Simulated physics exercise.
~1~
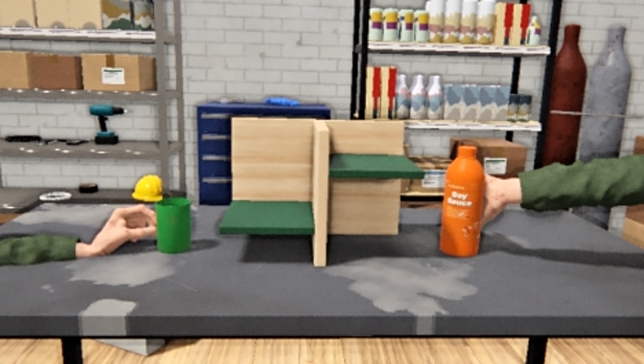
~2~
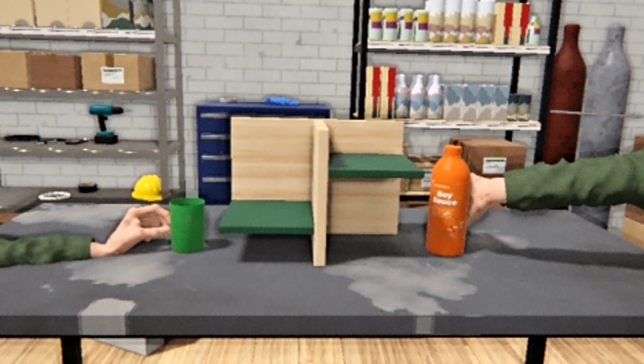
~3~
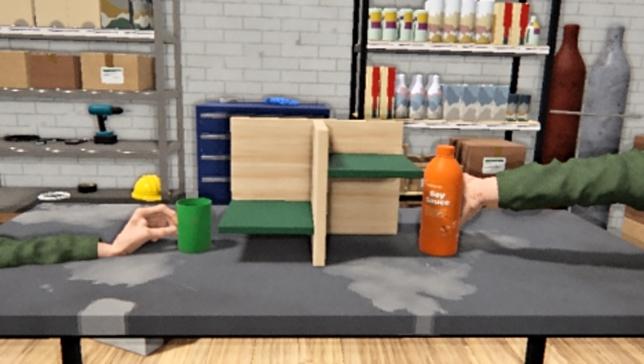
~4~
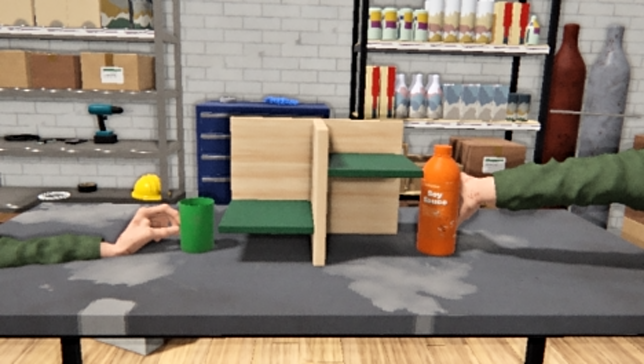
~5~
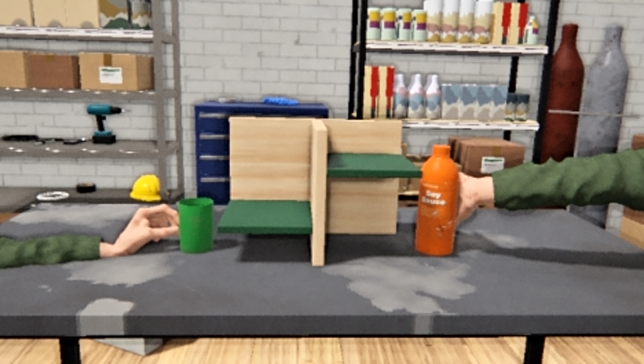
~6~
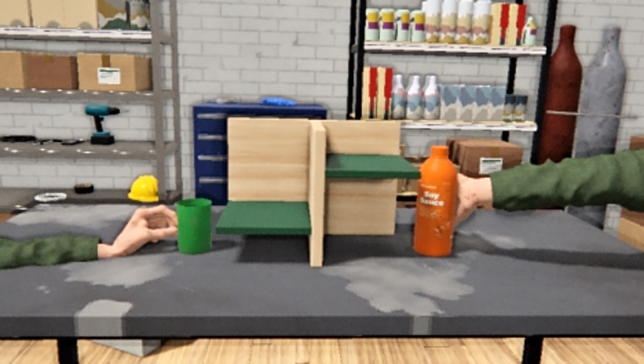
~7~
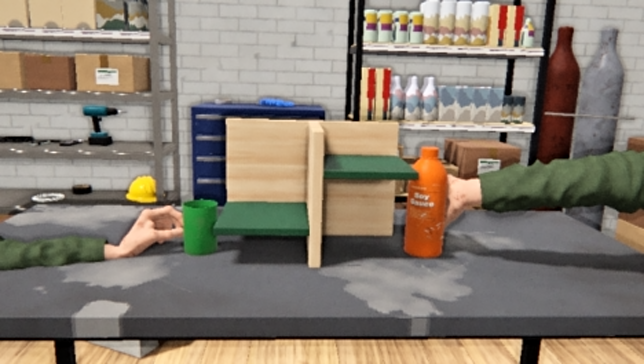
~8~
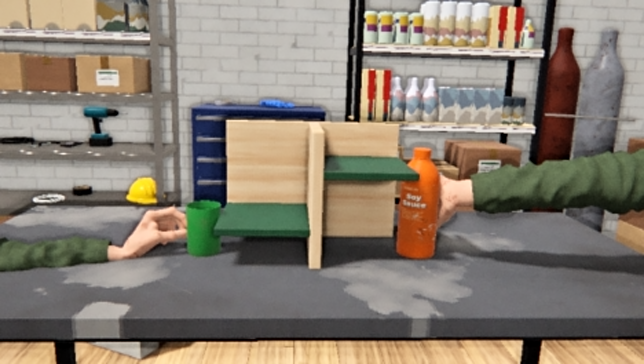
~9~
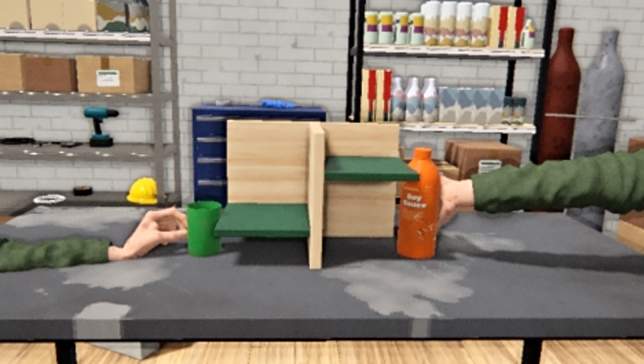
In a workshop with a white brick wall and stocked shelving, a slightly swaying camera faces a dark, stained table from the front. A pale wooden rack stands in the middle, with a low green shelf on its left and a higher green shelf on its right. A hand at left holds a green beaker, and a hand at right holds an orange bottle. Both slide their items inward, pause, then push them closer. At the end, both stand upright at the outer edges of the shelves, each too tall to pass underneath.
